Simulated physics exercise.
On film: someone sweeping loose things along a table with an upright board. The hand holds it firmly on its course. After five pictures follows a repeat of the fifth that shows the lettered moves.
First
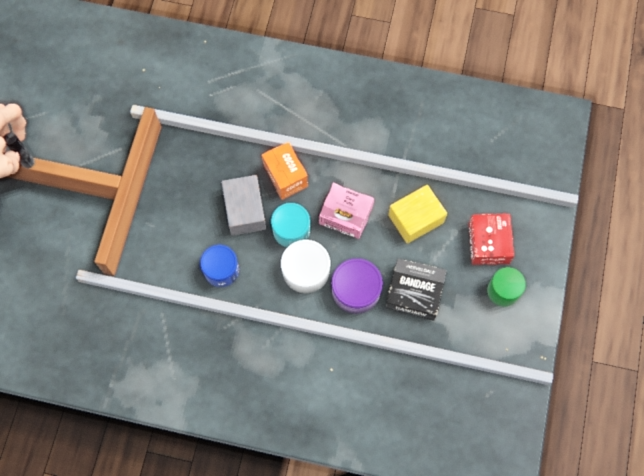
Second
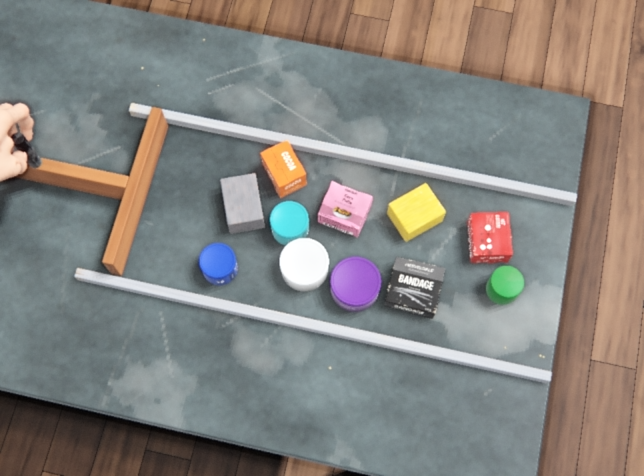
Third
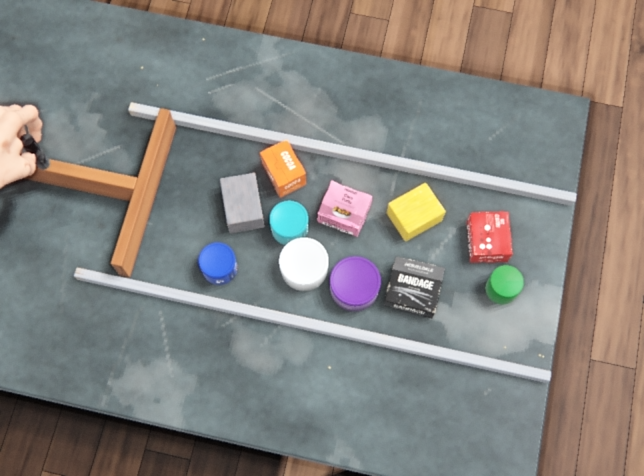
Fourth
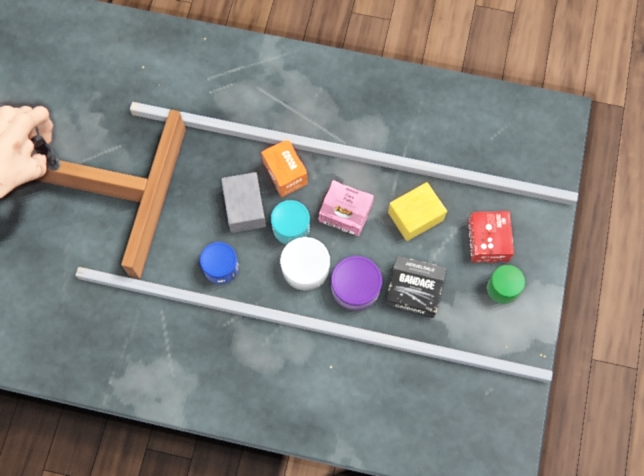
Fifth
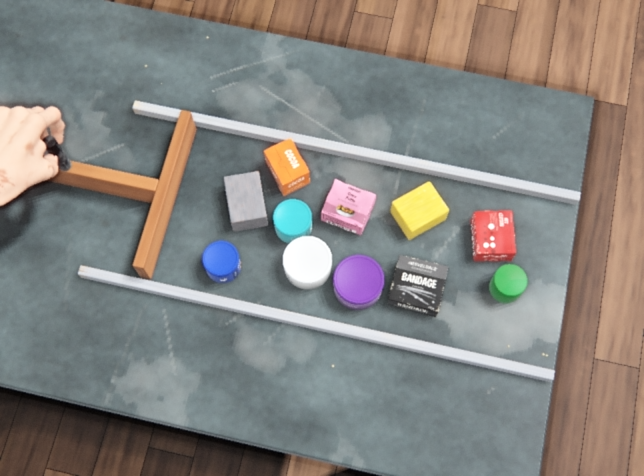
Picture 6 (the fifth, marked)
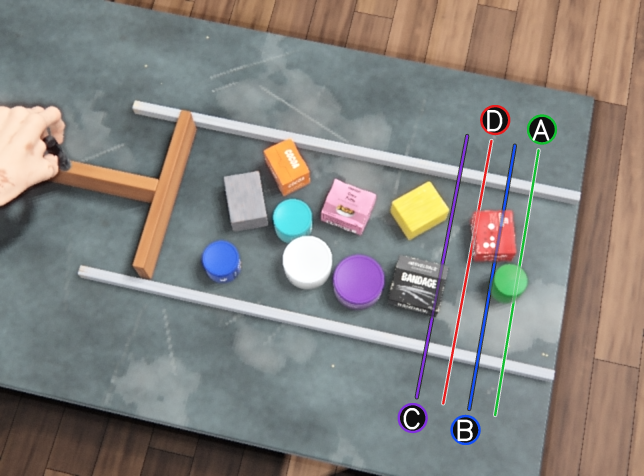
A hand slid a wooden T-shaped pusher slowly to the right between two pale rails on a dark tabletop, moving closer to a scattering of colorful boxes and round tubs that stayed put.
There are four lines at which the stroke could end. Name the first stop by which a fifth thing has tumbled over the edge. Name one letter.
It must go as far as A.
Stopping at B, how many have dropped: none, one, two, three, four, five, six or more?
Four.
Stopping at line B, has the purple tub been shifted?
Yes.
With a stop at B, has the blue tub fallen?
No.
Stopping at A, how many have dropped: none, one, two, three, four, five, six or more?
By then, six or more.
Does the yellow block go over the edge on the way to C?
By then, no.
On the marked copy, A at (518, 276); B at (493, 271); C at (443, 260); D at (469, 266).
Following A. Soon after the start, board (288, 213); black box (424, 287); blue tub (295, 294).
Later, board (418, 241); red box (569, 257); green tin (556, 292).
In the end, board (521, 263); red box over the edge; black box over the edge; seven fallen.
As for the rest, B drops only four; C drops only two; D drops only three.
